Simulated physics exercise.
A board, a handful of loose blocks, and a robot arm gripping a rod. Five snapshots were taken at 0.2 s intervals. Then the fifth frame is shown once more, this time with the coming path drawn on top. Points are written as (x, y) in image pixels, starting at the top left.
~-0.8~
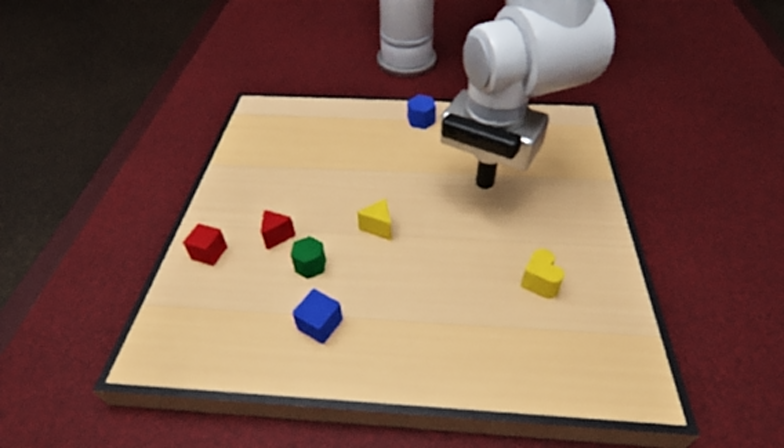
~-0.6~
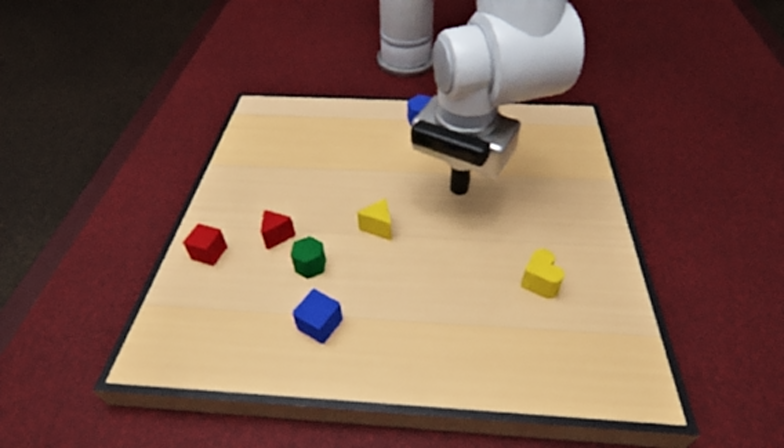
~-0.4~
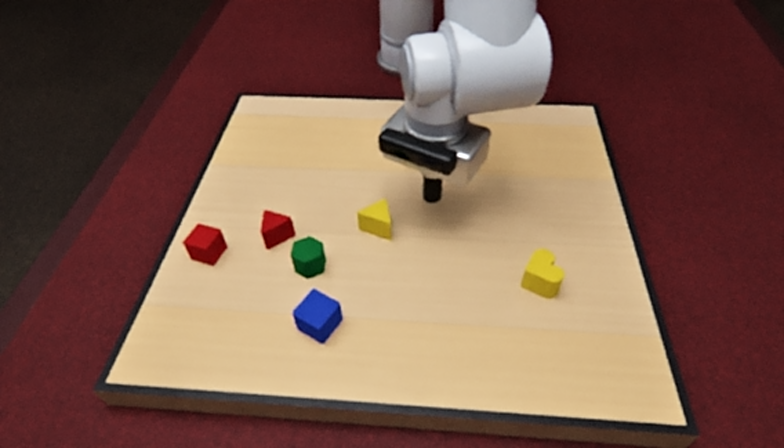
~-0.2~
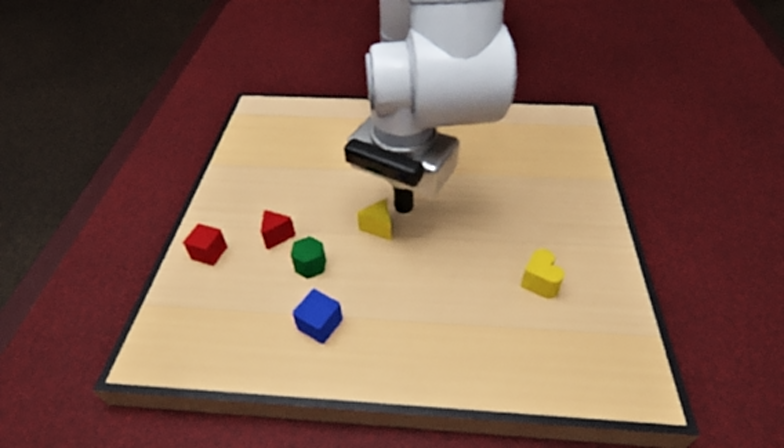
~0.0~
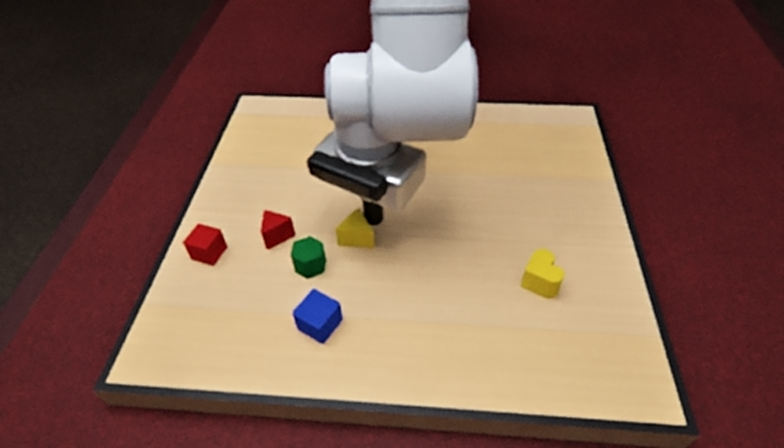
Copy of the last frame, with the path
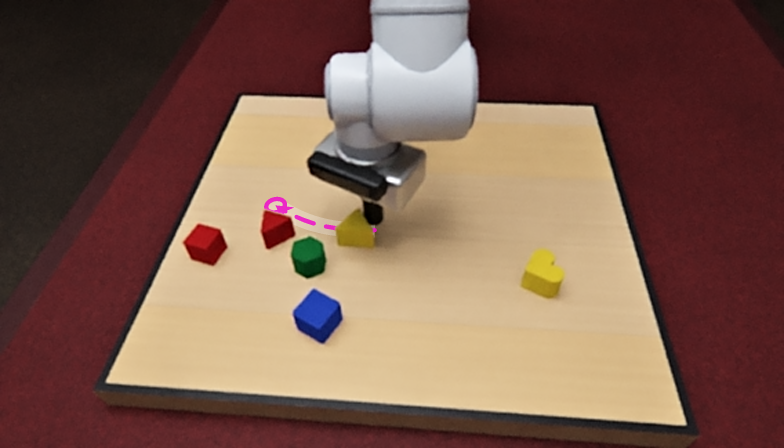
The video shows a robot arm holding a dark rod above a wooden board of colored blocks, moving left until the rod reaches the yellow triangular block and pushes it slightly left while the other visible blocks stay still.
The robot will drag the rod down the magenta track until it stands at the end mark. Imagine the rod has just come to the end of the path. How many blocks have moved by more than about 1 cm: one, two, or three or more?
This push will displace one block.
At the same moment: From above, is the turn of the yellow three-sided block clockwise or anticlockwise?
Answer: Against the clock.
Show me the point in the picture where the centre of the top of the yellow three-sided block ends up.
I think it will end close to (331, 227).
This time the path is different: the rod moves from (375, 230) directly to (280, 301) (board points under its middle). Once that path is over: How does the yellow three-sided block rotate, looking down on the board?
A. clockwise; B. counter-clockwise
My pick is A.
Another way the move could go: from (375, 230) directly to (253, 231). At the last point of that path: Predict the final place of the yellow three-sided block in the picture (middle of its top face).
By then it is at (331, 229).
Path on the board, from (375, 230) through (337, 228) and (303, 220) to (276, 206).
What follows on the original path. One third of the way, rod (334, 218); yellow three-sided block (331, 227), turned 60° anticlockwise.
Two thirds of the way, rod (299, 209); yellow three-sided block (331, 227), turned 60° anticlockwise.
At the end, rod (273, 195); red three-sided block in place; yellow three-sided block (331, 227), turned 60° anticlockwise.
